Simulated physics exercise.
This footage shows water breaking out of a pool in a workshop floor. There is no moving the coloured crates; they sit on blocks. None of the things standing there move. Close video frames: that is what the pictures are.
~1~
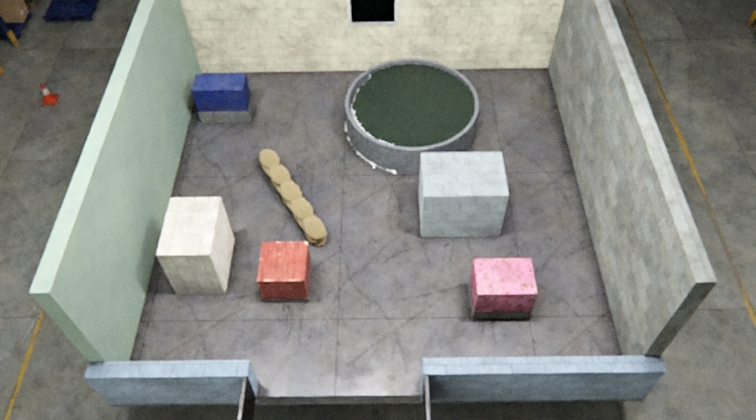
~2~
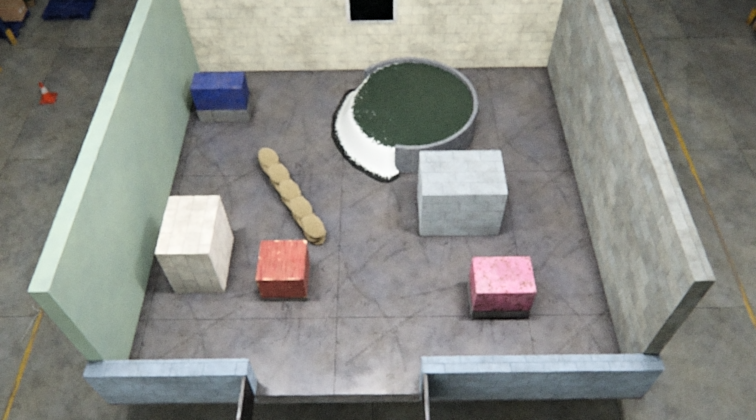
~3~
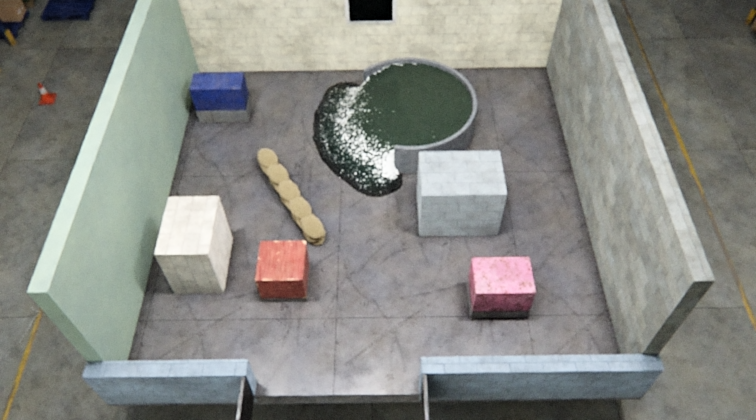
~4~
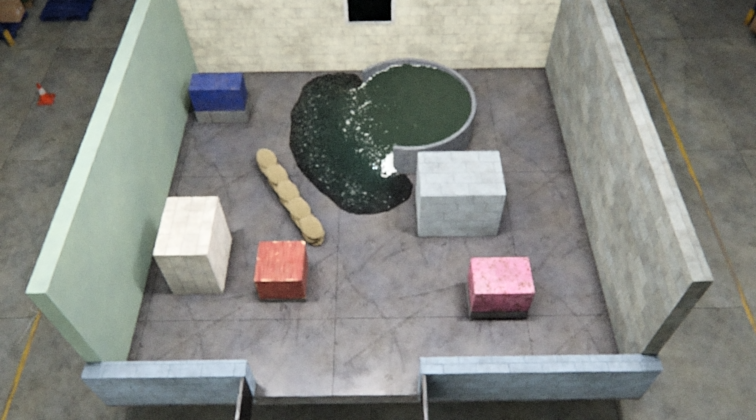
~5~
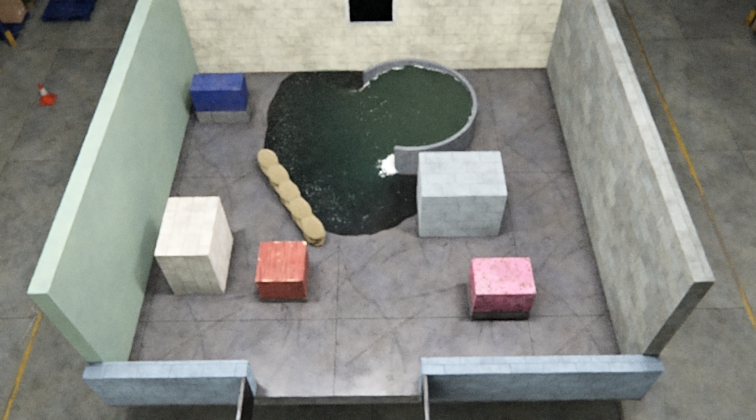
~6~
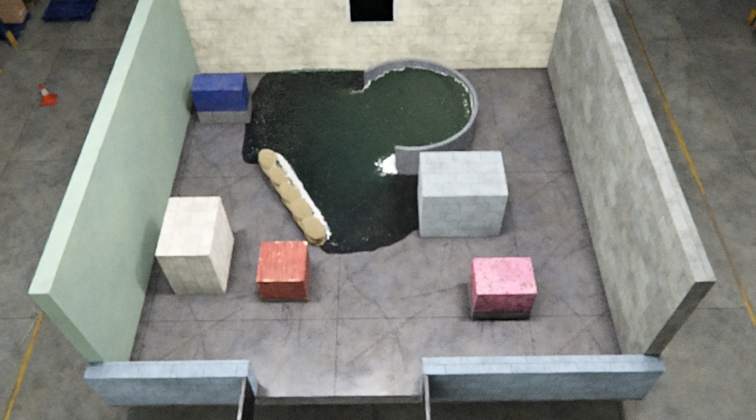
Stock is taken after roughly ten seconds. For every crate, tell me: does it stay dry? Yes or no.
Here is how it goes: The blue crate, no, it gets wet; the pink crate, yes, it stays dry; the red crate, no, it gets wet.
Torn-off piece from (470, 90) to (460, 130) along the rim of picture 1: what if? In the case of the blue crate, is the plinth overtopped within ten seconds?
My reading: The blue one remains dry.
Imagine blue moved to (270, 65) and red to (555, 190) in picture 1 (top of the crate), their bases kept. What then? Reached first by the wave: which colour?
Blue one.
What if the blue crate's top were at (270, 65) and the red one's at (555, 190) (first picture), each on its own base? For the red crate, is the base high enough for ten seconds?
Red is not reached.
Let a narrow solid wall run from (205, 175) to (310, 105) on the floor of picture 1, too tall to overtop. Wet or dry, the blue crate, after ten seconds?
Blue stays clear.
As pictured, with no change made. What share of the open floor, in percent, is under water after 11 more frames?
Around 35 percent, give or take.
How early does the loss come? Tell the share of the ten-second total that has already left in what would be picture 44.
Roughly 60 percent.
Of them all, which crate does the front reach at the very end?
That's the one in pink.
A moment on, water covers 30 % of the floor; the blue crate water round its plinth, the pink crate not reached, the red crate water round its plinth.
Next, water covers 35 % of the floor; the blue crate water round its plinth, the pink crate not reached, the red crate water round its plinth.
Then, water covers 55 % of the floor; the blue crate water round its plinth, the pink crate water round its plinth, the red crate water round its plinth.
Later, water covers 75 % of the floor; the blue crate water round its plinth, the pink crate water round its plinth, the red crate water round its plinth.
In the end, water covers 95 % of the floor; the blue crate was topped, the pink crate stayed above the water, the red crate was topped.
